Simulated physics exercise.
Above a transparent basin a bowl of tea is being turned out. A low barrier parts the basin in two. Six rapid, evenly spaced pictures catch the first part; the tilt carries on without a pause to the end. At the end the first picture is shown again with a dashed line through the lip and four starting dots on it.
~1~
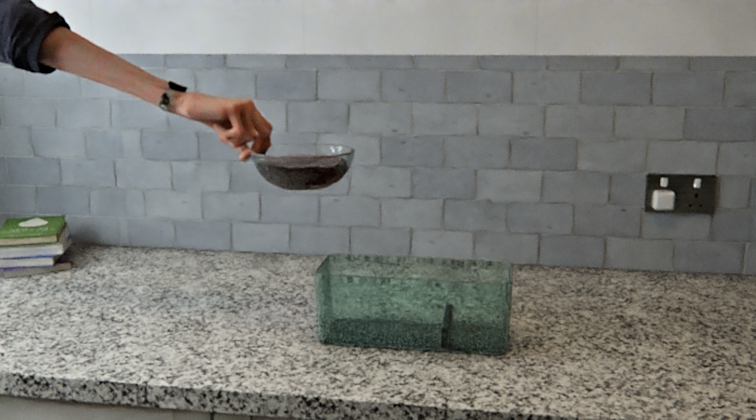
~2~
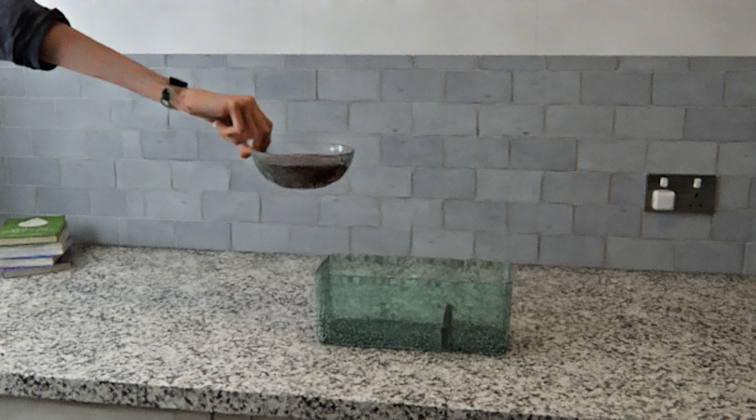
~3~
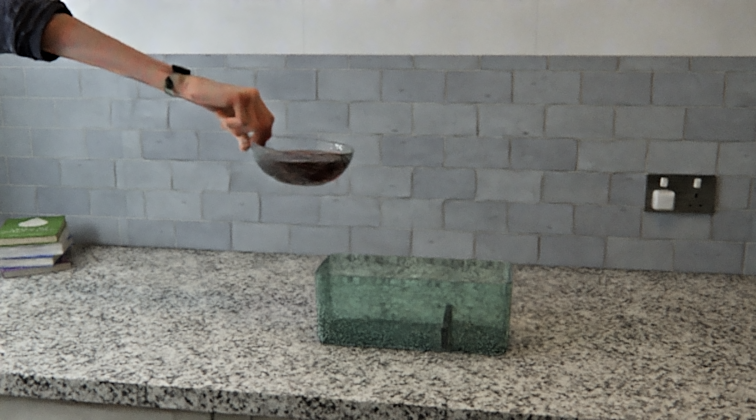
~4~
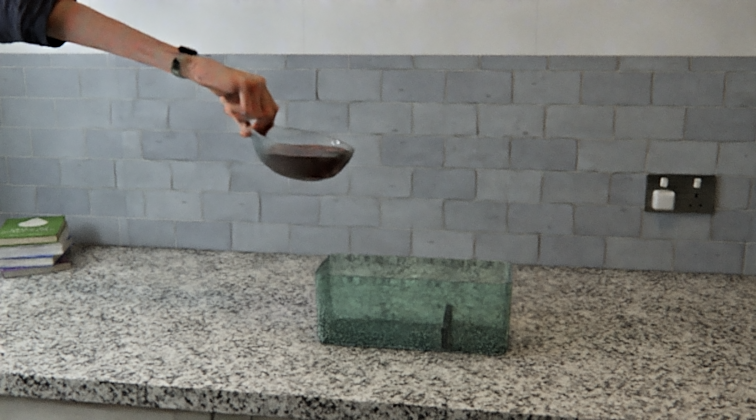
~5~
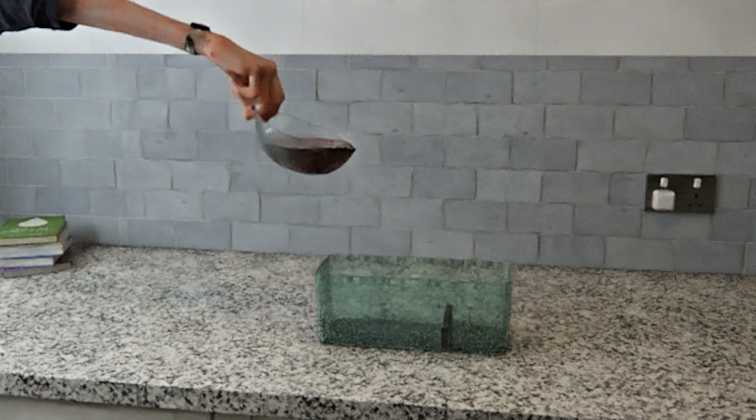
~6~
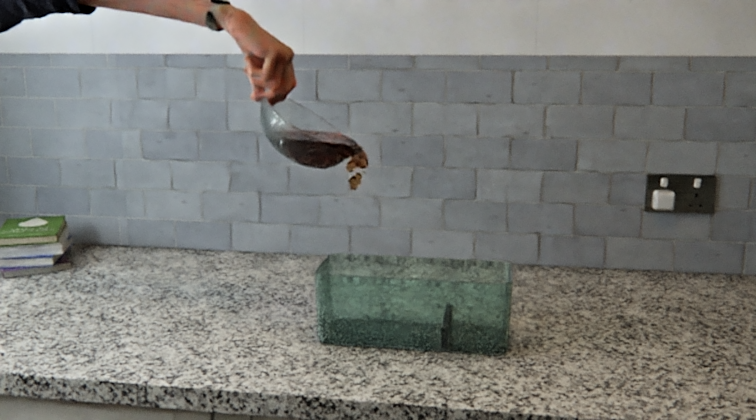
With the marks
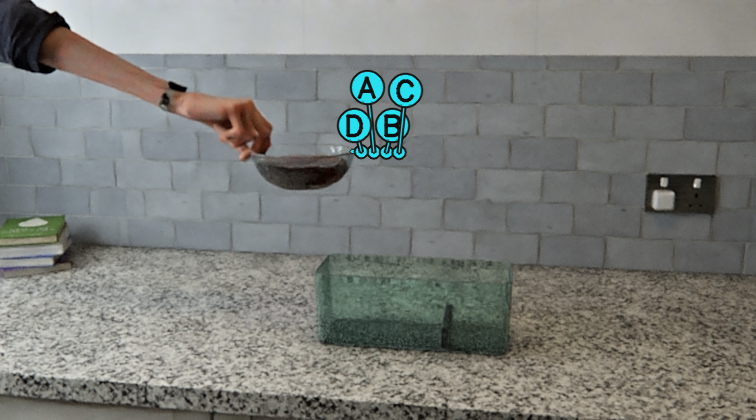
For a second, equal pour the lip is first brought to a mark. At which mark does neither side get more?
Choose A.
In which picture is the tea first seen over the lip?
Picture 5.
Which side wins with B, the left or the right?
More ends on the right.
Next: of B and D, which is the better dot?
It is B.
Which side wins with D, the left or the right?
The left one.
On the marked copy, A at (373, 151); B at (386, 152); C at (399, 152); D at (361, 151).
For dot A, about 52 % ends left of the wall and 47 % right of it.
For dot B, about 29 % ends left of the wall and 70 % right of it.
For dot C, about 22 % ends left of the wall and 77 % right of it.
For dot D, about 82 % ends left of the wall and 15 % right of it.
